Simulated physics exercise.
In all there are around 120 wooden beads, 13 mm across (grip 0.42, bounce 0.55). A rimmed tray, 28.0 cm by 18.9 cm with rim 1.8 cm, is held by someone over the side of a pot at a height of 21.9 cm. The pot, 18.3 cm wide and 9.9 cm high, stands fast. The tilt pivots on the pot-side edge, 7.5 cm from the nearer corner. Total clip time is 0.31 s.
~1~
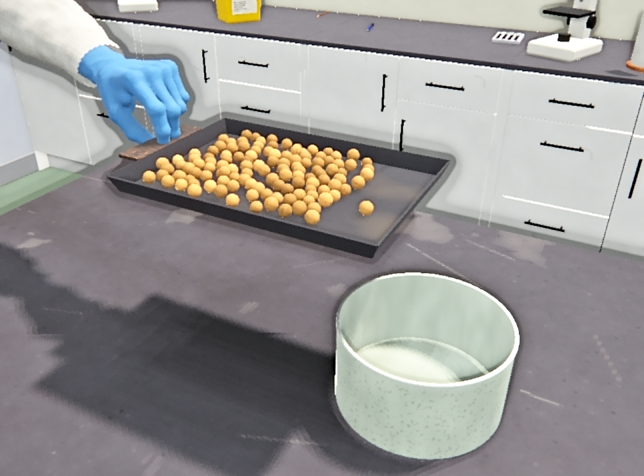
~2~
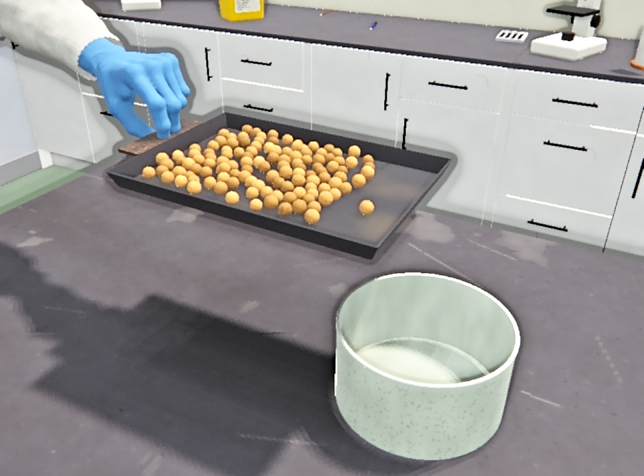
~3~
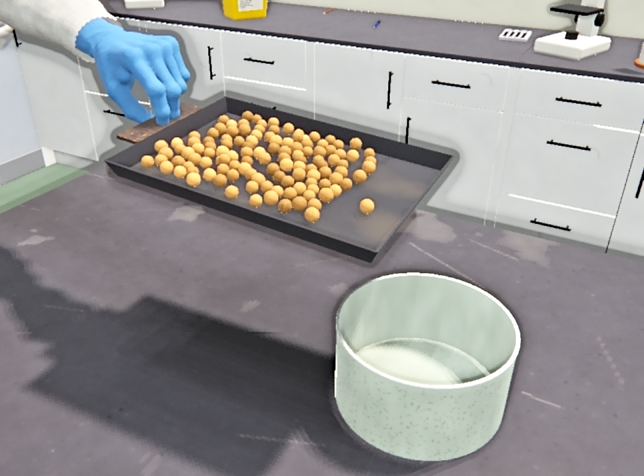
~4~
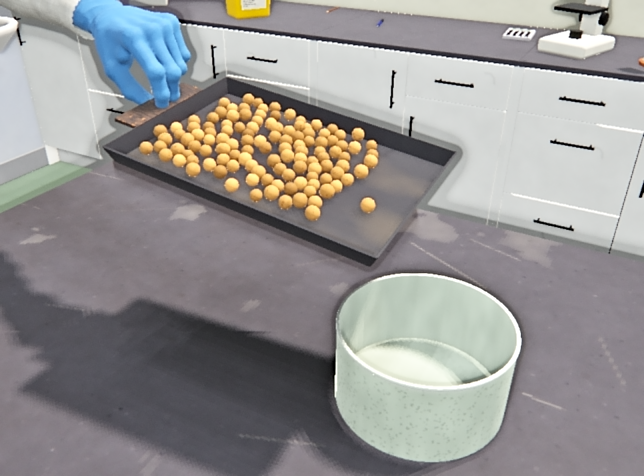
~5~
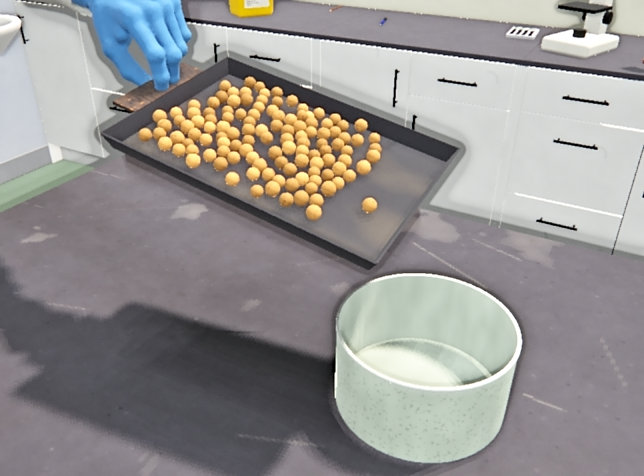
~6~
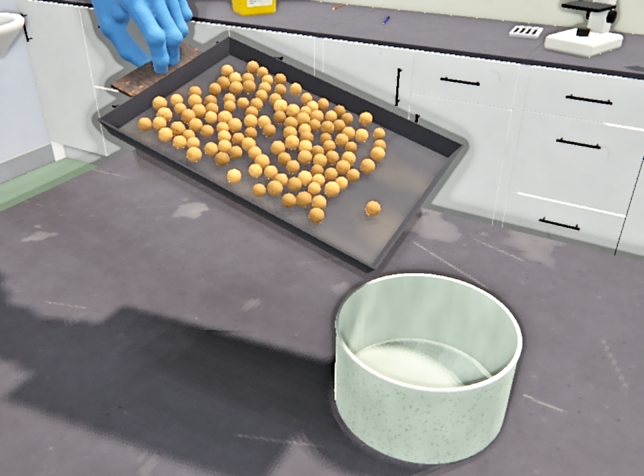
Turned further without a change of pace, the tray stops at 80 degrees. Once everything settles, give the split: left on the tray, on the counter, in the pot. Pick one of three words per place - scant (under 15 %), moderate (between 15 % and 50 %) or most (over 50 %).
My call is tray: Scant, counter: Most, pot: Moderate.
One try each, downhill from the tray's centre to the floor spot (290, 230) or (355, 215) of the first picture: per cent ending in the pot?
That would be close to 25 per cent and then close to 65 per cent.
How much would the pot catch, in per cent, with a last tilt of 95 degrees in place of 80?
40 percent.
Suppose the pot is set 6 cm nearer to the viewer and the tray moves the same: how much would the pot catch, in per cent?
It would be near 95 per cent.
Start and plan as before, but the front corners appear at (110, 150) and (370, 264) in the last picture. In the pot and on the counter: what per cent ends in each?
That works out as pot 25 and counter 75.
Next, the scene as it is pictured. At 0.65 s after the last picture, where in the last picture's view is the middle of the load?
Load centre: About (376, 287) px.
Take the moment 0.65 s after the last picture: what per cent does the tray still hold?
About 45% of the load.
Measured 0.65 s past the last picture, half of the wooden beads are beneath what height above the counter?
Height: Around 18 cm.
Then, 0.39 s after the last picture, tilt 49 degrees; the tray holds 85 %, the pot 0 %.
Then, 0.65 s after the last picture, tilt 69 degrees; the tray holds 45 %, the pot 15 %.
Then, 1.01 s after the last picture, tilt 80 degrees; the tray holds 5 %, the pot 35 %.
In the end, tray 0 %, counter 65 %, pot 35 %.
